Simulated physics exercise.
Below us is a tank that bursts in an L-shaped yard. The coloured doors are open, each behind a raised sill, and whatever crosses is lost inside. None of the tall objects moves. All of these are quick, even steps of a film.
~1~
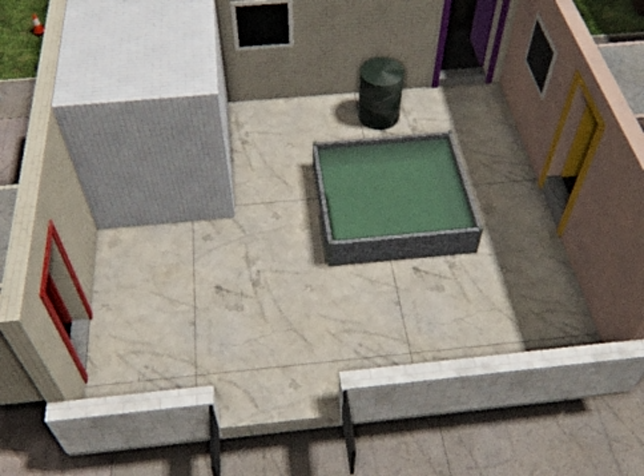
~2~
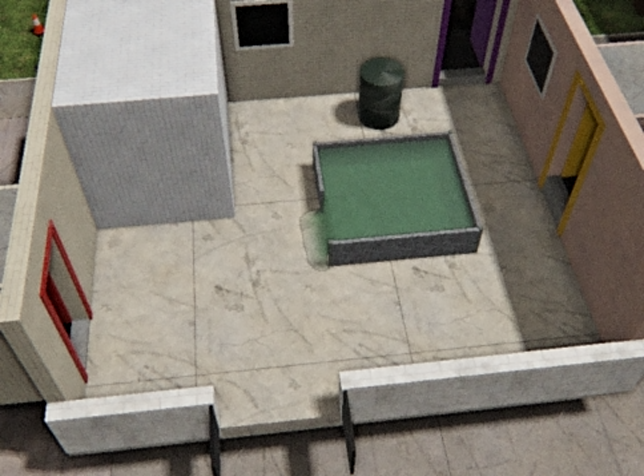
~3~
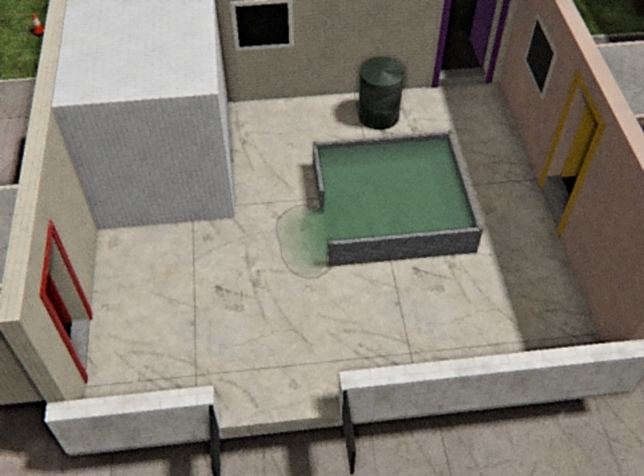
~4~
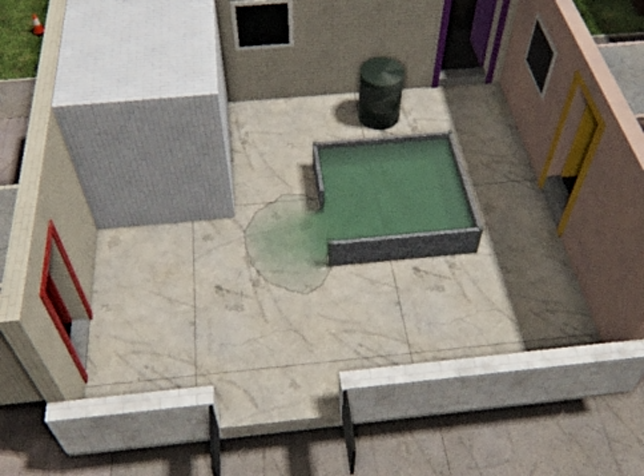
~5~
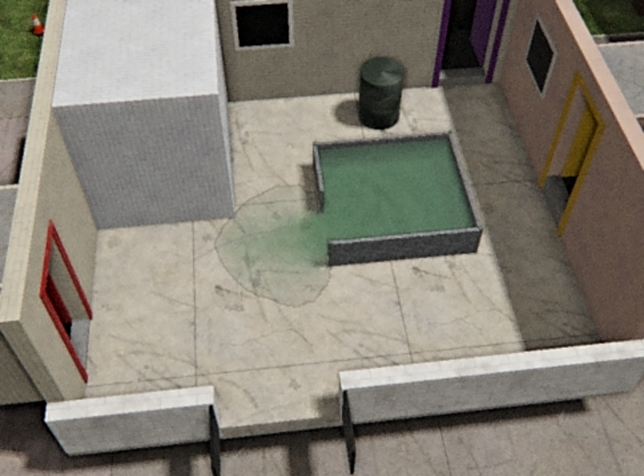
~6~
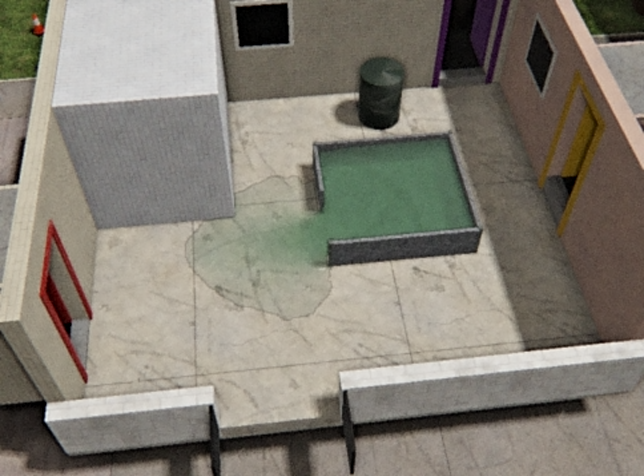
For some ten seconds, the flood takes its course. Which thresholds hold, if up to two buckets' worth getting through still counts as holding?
The red door does not hold; the purple door holds; the yellow door holds.
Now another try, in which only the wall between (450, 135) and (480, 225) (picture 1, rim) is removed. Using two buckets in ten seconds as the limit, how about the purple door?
I reckon purple door overshoots.
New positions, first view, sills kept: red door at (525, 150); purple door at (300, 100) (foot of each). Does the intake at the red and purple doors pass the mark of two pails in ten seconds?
Red stays within it; purple stays within it.
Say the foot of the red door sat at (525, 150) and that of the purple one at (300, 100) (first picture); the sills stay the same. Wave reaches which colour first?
Answer: The purple door.
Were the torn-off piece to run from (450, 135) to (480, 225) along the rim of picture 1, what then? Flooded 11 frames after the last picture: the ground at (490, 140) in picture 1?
There: Under water.
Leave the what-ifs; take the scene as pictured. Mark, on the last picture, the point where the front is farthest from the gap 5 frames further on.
The farthest wet spot is near (93, 300).
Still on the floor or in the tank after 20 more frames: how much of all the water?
I'd put it near 98 %.
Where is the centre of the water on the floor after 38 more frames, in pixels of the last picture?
About (284, 258).
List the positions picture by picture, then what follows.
In the first picture, still water in the open tank at (394, 188).
In the second picture, water pours out at (328, 231) and has run to (317, 265).
In the third picture, the front is at (284, 219), out from the gap at (328, 232).
In the fourth picture, water pours out at (328, 232) and has run to (251, 231).
In the fifth picture, water pours out at (328, 232) and has run to (221, 243).
In the sixth picture, water pours out at (328, 232) and has run to (195, 261).
A moment on, water covers 25 % of the floor; the red door not reached, the purple door not reached, the yellow door not reached.
Next, water covers 35 % of the floor; the red door under two buckets in, the purple door not reached, the yellow door not reached.
Then, water covers 40 % of the floor; the red door over two buckets in, the purple door not reached, the yellow door not reached.
Later, water covers 55 % of the floor; the red door over two buckets in, the purple door not reached, the yellow door not reached.
In the end, water covers 80 % of the floor; the red door far over two buckets in, the purple door not reached, the yellow door wet at the sill, nothing in.
